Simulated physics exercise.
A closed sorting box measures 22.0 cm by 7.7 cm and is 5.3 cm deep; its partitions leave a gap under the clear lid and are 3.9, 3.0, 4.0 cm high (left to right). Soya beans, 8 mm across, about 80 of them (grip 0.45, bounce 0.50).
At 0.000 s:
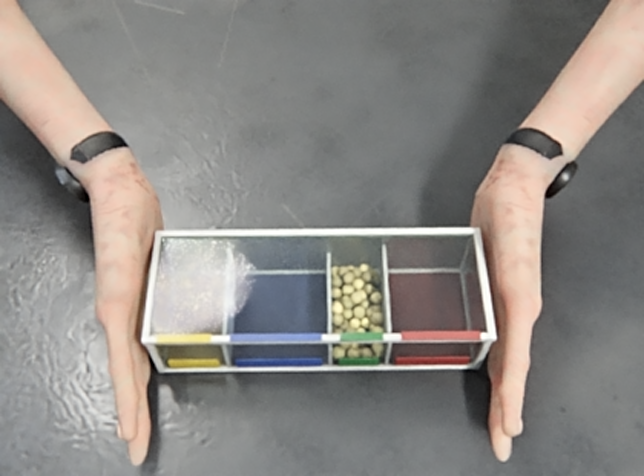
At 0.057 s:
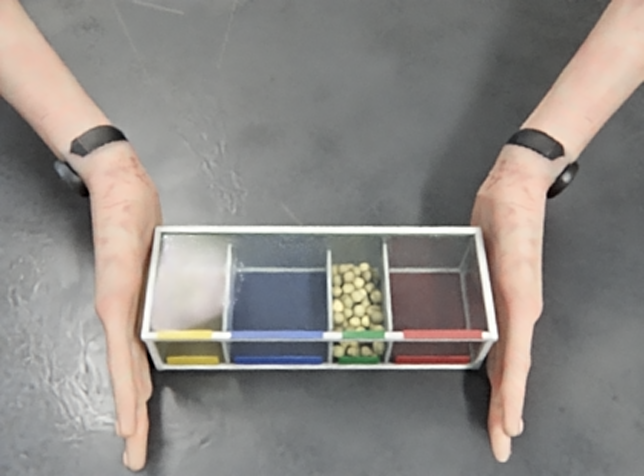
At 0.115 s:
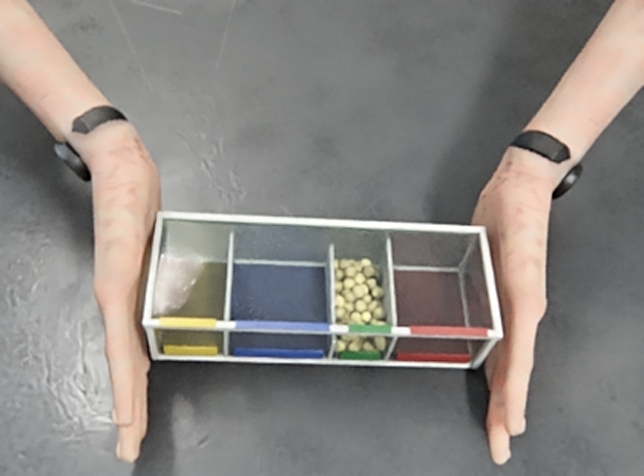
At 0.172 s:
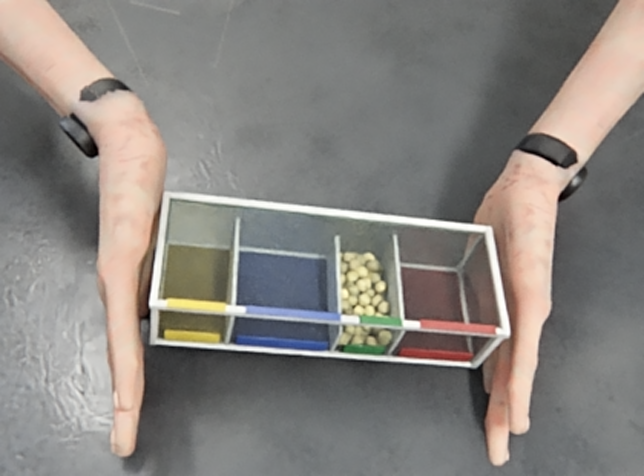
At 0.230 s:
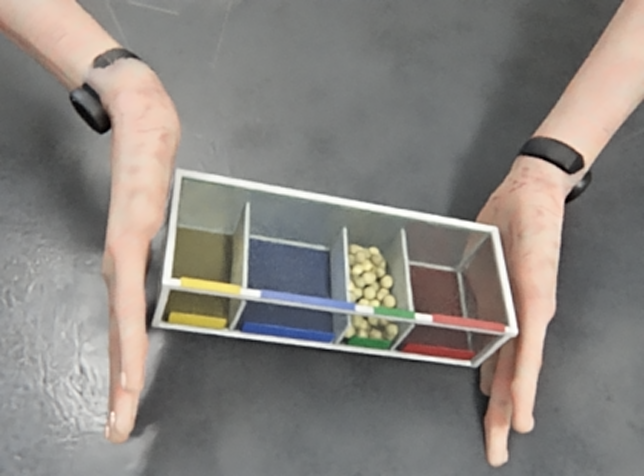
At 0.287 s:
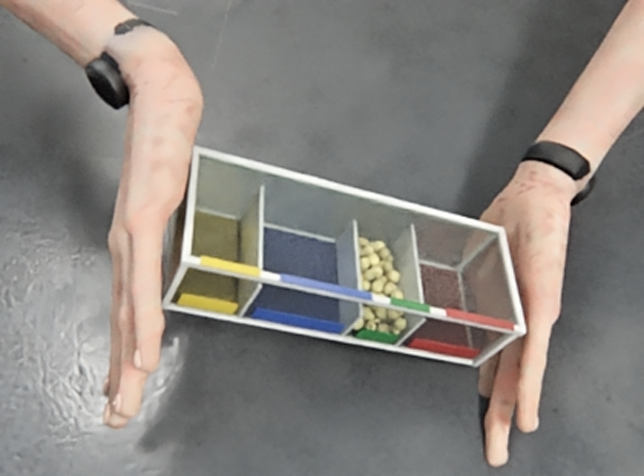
The clip opens on two hands with black wristbands holding a clear-lidded box level between their palms, its yellow, blue, green and red compartments empty except for pale beans in the green one. The hands then tilt the box steadily, raising its left end, while the beans stay in the green compartment.
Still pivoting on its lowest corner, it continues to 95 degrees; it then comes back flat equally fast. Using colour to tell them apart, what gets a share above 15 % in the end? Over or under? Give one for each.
My prediction: Red compartment: Passes the mark. Blue compartment: Misses the mark. Green compartment: Passes the mark. Yellow compartment: Misses the mark.
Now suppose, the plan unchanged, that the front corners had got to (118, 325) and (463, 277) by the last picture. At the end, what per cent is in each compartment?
You'd see red at 0 percent, blue at 35, green at 35 and yellow at 30 percent.
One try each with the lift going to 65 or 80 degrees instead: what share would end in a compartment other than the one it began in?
Roughly 0 percent for the first try and 5 percent for the second.
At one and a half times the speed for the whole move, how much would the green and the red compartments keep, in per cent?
Outcome, in per cent - green: 70; red: 30.
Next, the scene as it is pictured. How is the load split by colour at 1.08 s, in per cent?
Red 5, blue 0, green 95, yellow 0.
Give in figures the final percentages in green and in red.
Green at 75 and red at 25, in per cent.
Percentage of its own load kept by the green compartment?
About 80 in a hundred.
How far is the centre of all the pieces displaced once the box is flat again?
Some 2.0 cm.
After 1.08 s, tilt 93 degrees; red 5 %, green 95 %.
After 1.60 s, tilt 40 degrees; red 25 %, green 75 %.
After 2.19 s, tilt 0 degrees; red 25 %, green 75 %.
In the end, at 2.7 s, red 25 %, blue 0 %, green 75 %, yellow 0 %.
